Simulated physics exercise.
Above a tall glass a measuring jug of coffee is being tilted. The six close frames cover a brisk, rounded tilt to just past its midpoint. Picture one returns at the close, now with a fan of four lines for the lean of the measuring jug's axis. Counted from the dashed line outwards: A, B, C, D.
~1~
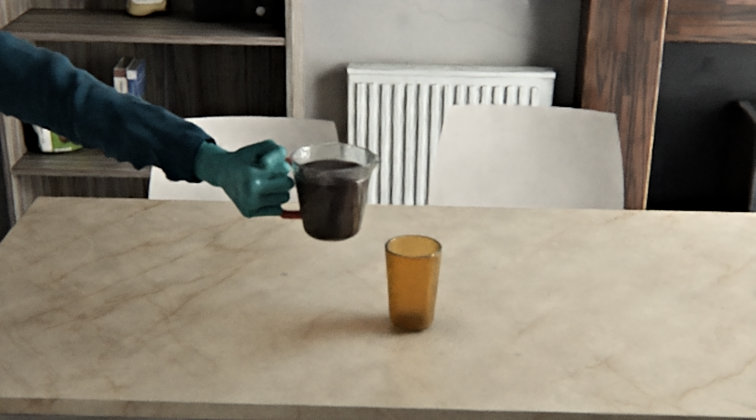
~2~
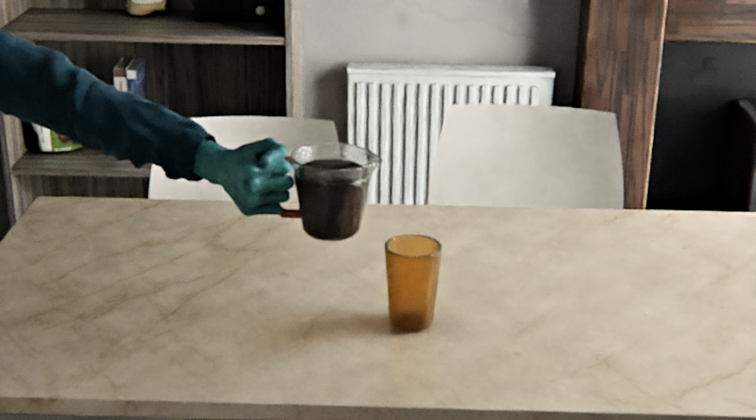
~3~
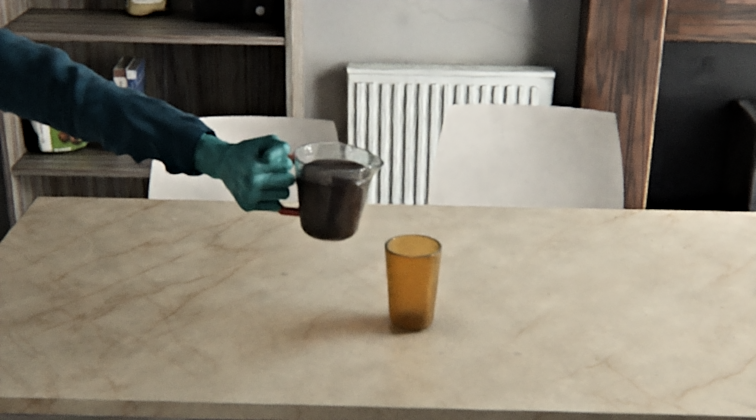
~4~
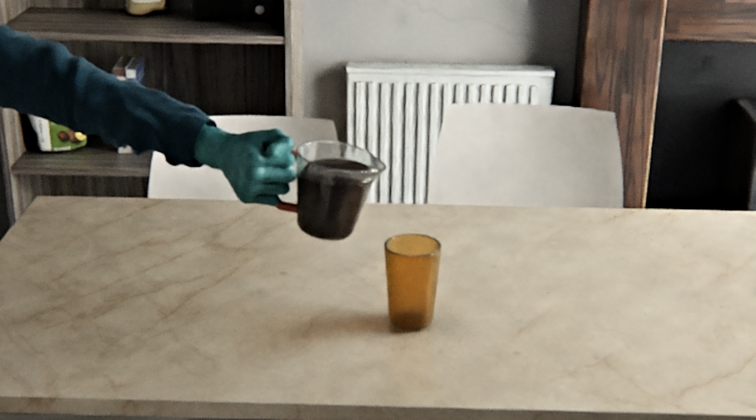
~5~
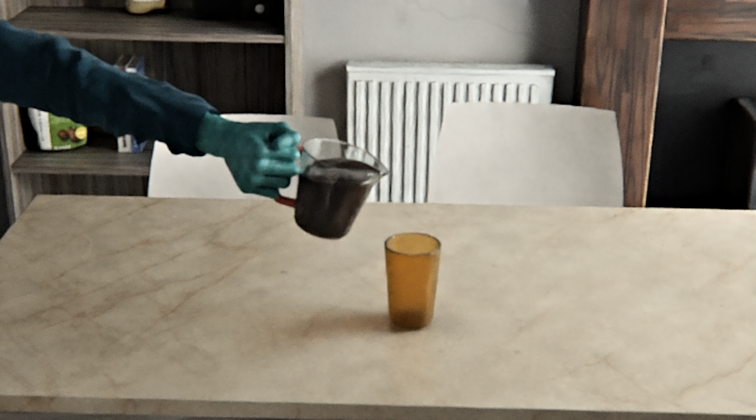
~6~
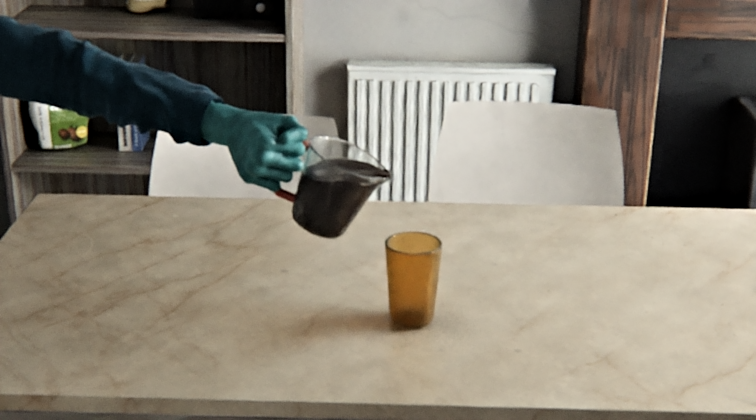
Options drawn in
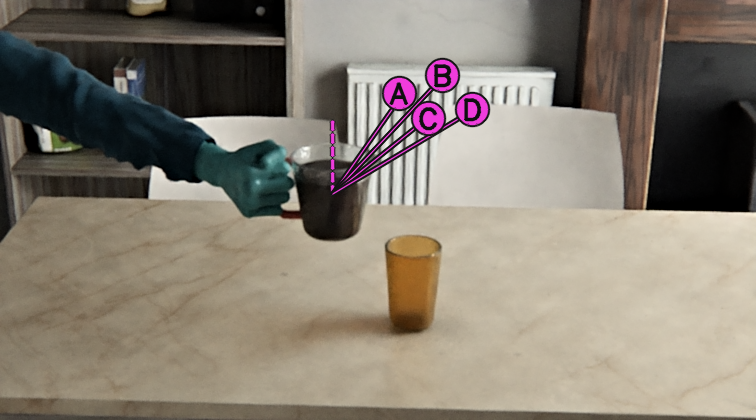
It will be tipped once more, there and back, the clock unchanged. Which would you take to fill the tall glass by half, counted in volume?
Line C.
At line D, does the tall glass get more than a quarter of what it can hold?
Yes, it does.
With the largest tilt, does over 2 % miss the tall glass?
No, it does not.
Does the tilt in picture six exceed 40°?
No.
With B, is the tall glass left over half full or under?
Under.
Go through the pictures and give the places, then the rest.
Upright, lip at (380, 160); rim of the tall glass round (414, 246); nothing has left yet.
Upright, lip at (380, 160); nothing has left yet.
Tipped about 5°, lip at (383, 163); nothing has left yet.
Tipped about 10°, lip at (385, 167); nothing has left yet.
Tipped about 16°, lip at (388, 172); nothing has left yet.
Tipped about 23°, lip at (390, 177); nothing has left yet.
On the marked copy, A at (392, 109); B at (431, 88); C at (414, 128); D at (458, 119).
With A, the tall glass ends with about 18 % of what it can hold.
With B, the tall glass ends with about 33 % of what it can hold.
With C, the tall glass ends with about 49 % of what it can hold.
With D, the tall glass ends with about 68 % of what it can hold.
